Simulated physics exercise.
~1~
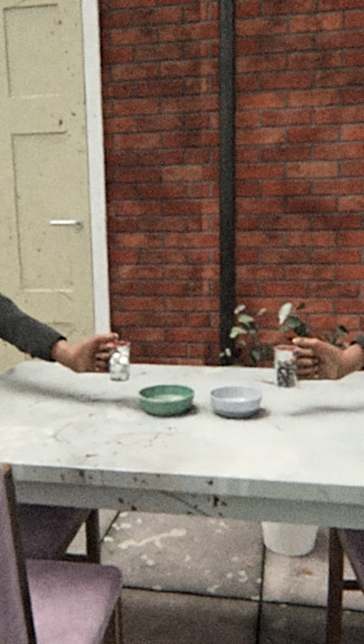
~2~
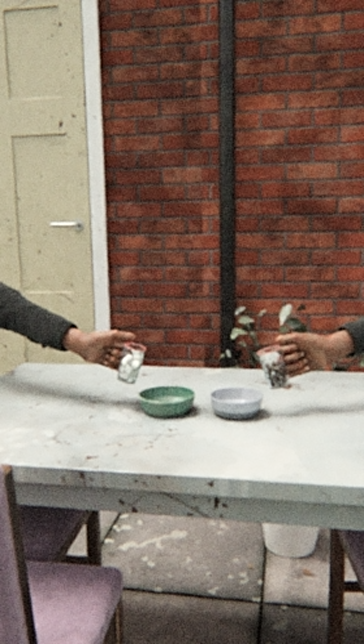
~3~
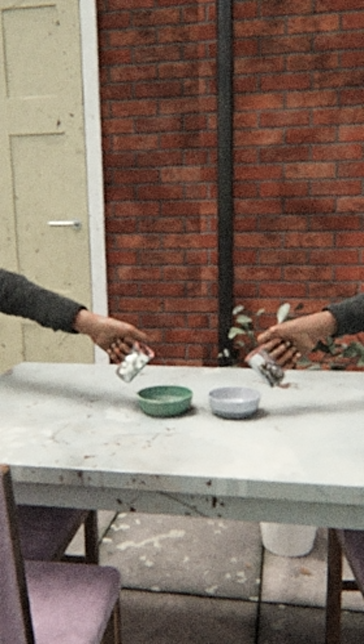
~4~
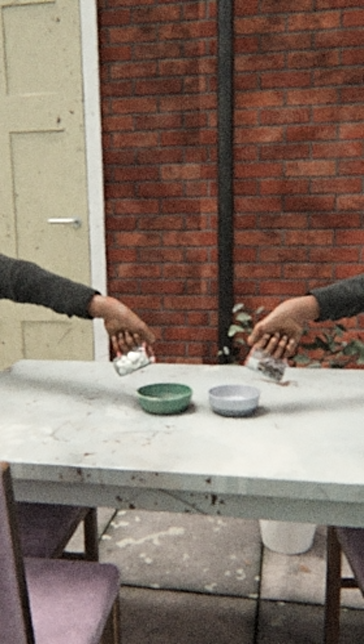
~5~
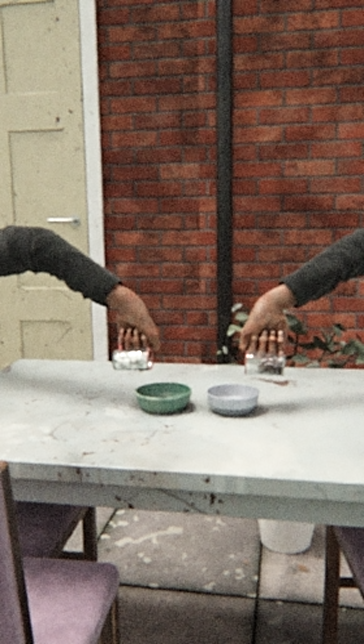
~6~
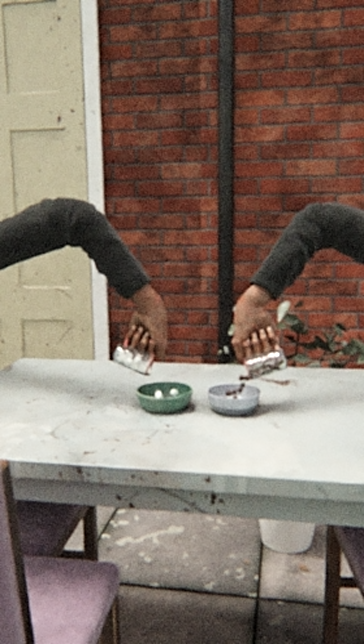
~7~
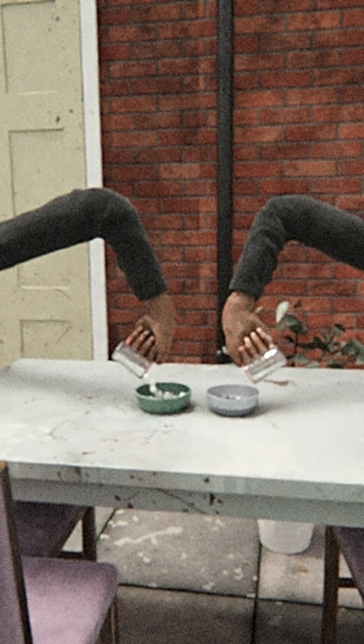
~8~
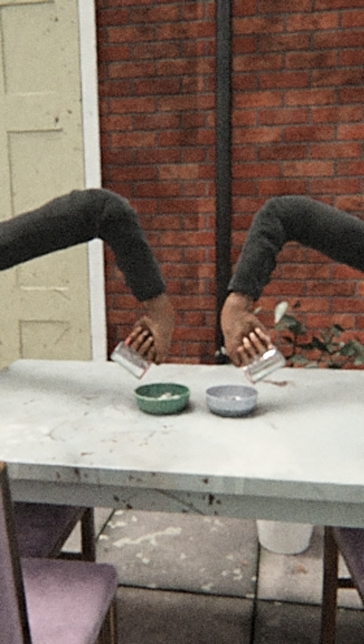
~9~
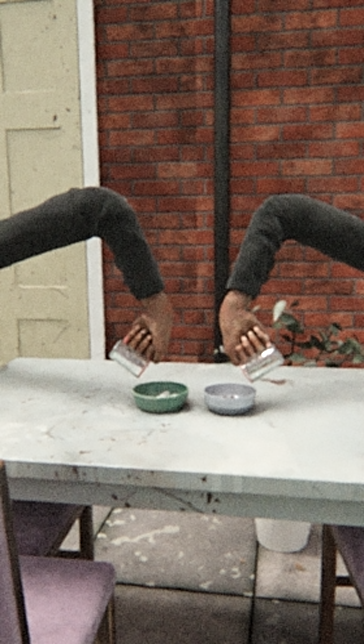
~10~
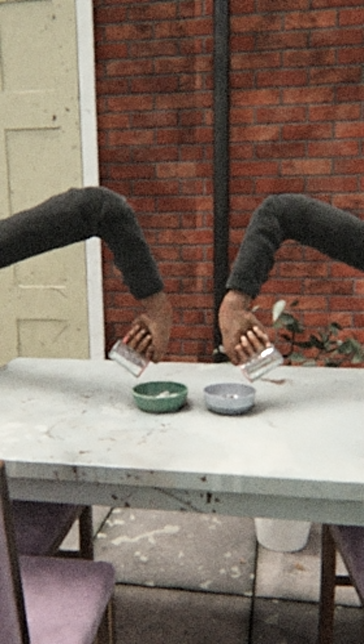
In this clip, two dark-sleeved arms reach in from either side of a pale table and tip small clear cups of little pieces into a green dish and a grey dish, ending with the emptied cups held upside down above them and no pieces spilled on the table.
